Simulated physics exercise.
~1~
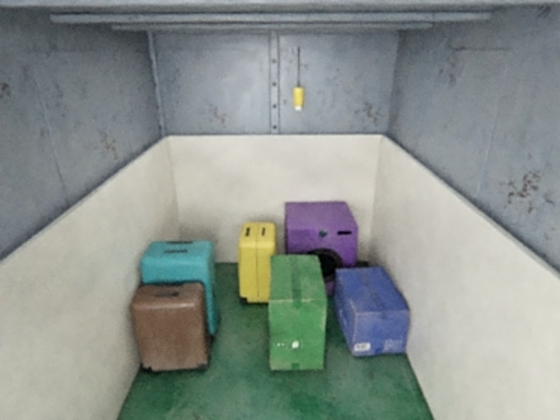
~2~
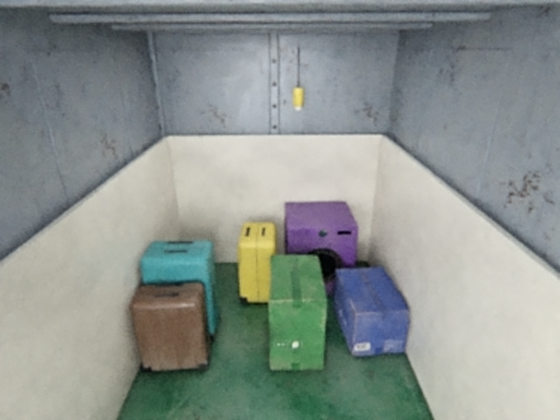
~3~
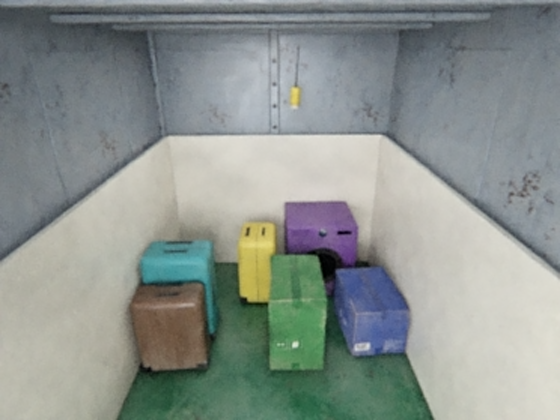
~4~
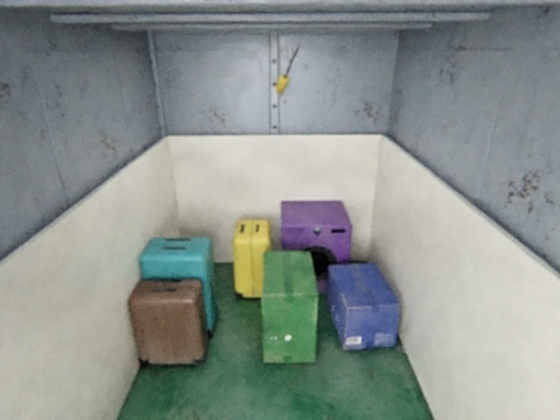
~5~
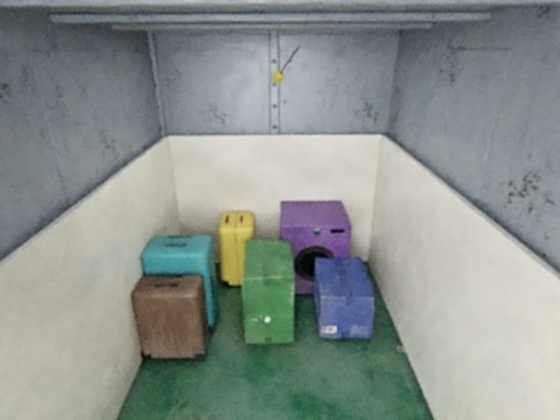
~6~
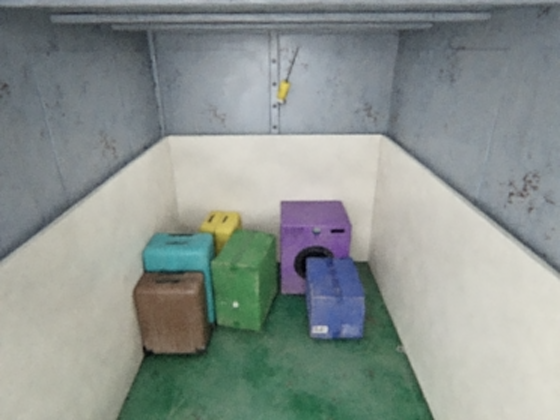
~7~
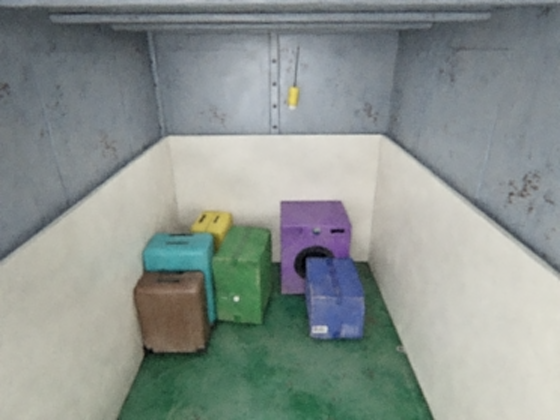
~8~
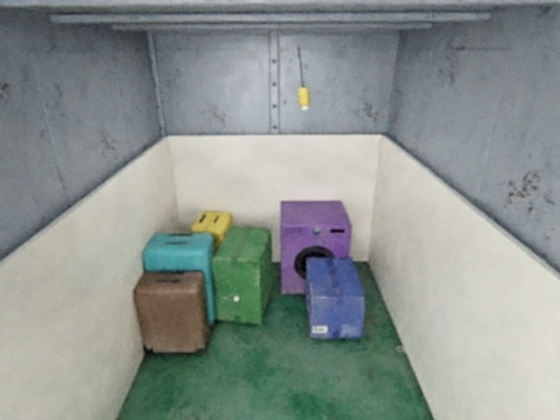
The video shows six cases and boxes in a van's load bay beneath a swinging yellow lamp. The green box, yellow case and blue box slide left and away from the viewer, then settle upright, the yellow one partly hidden behind the turquoise case, while the others barely move.
